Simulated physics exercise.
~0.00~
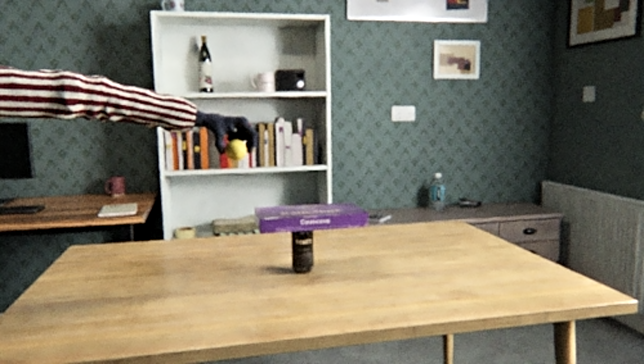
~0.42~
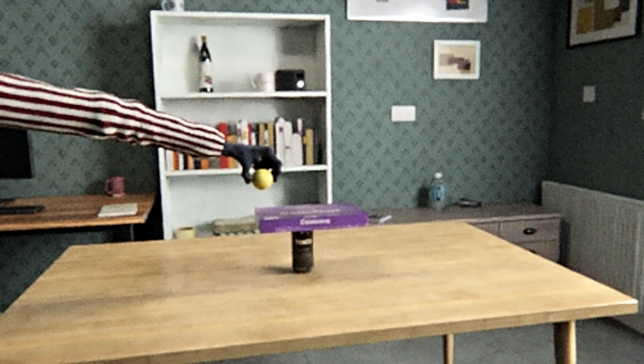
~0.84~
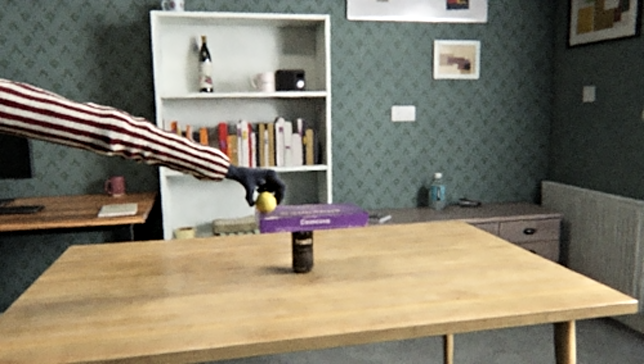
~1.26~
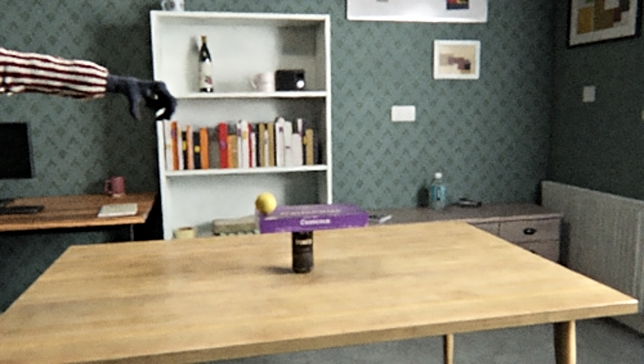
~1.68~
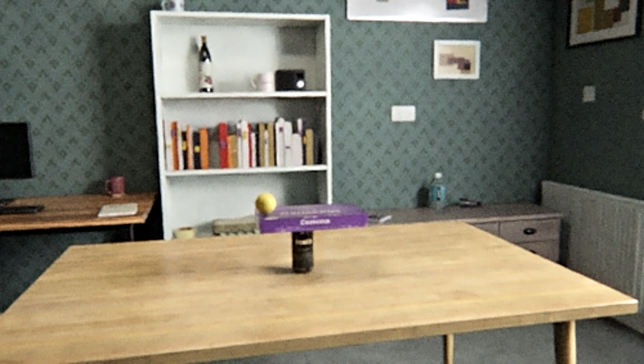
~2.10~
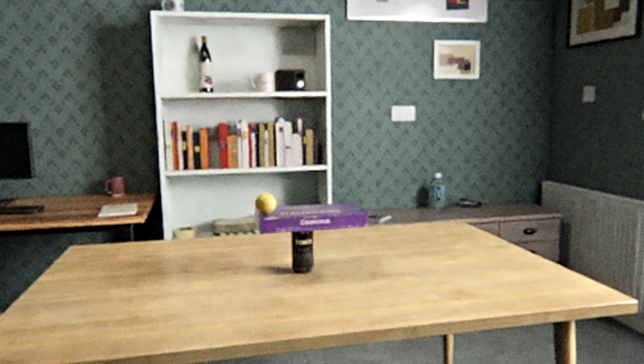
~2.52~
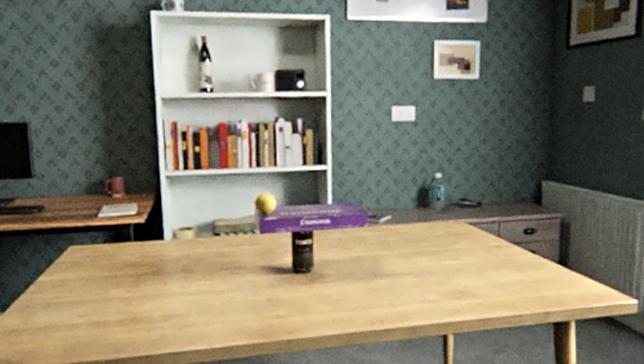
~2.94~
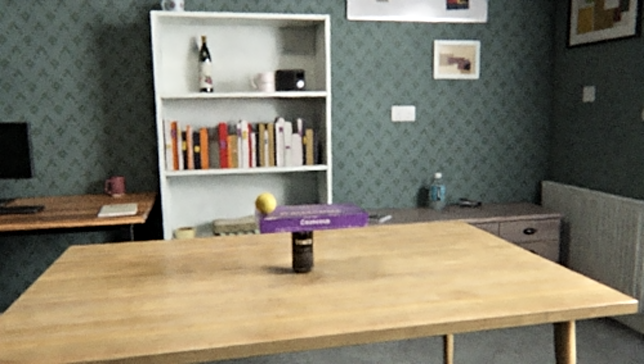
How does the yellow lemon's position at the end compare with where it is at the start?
At the start the lemon is held in the air by the gloved hand, above and to the left of the purple packet. By the end it is lower and slightly farther right, resting on the packet's left end.
